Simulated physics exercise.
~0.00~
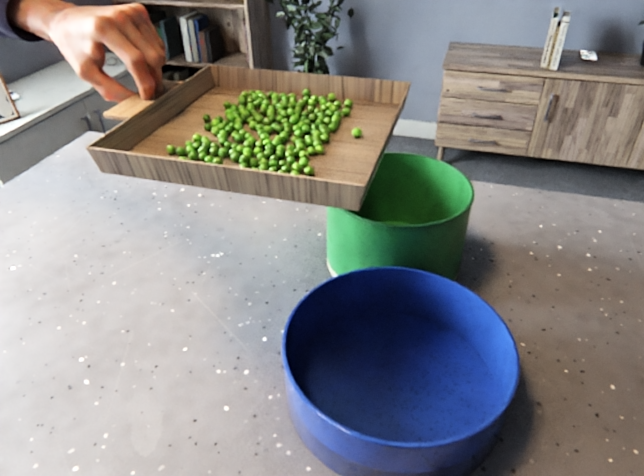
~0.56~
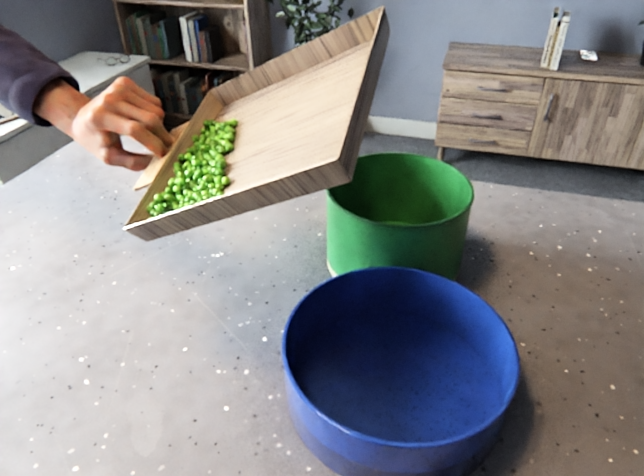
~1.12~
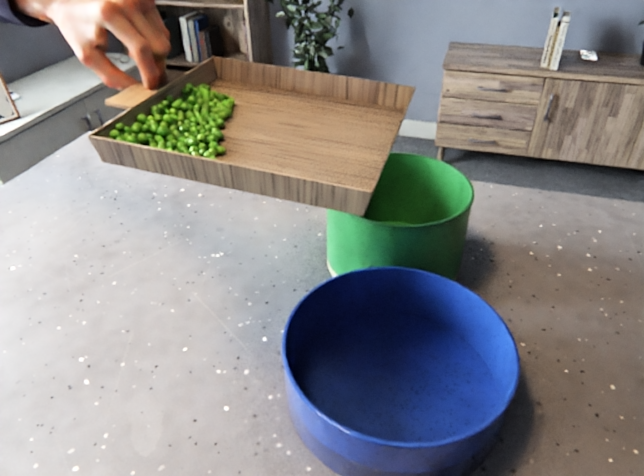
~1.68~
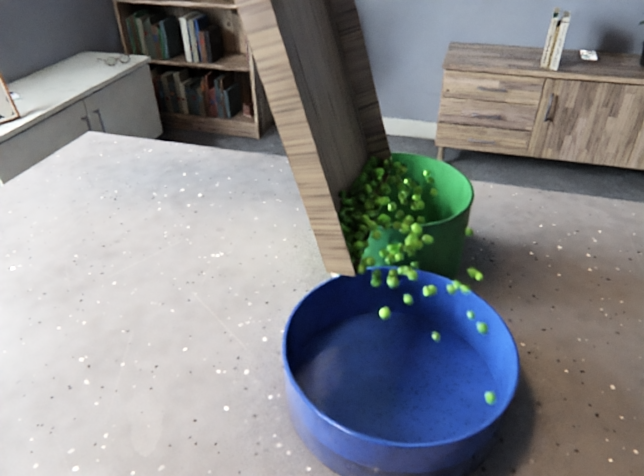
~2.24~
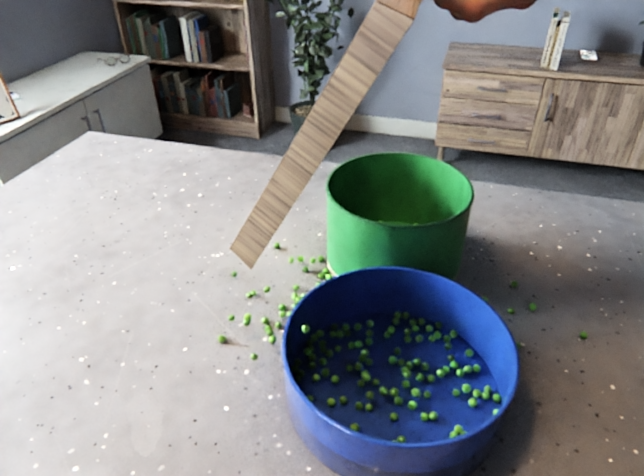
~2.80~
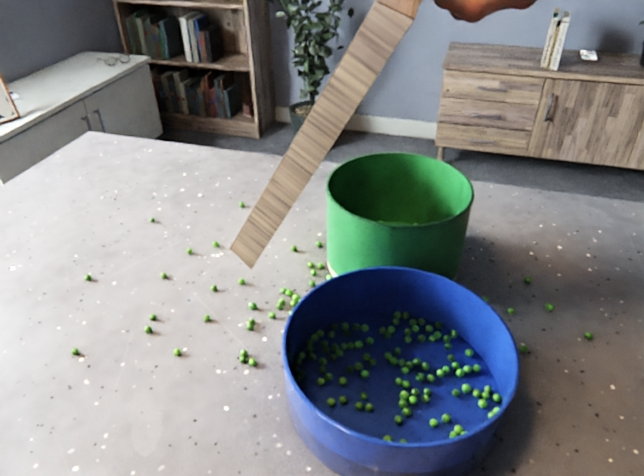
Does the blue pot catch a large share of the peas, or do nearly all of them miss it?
The blue pot catches a large share of the peas, though many others end up scattered on the table around the pots.
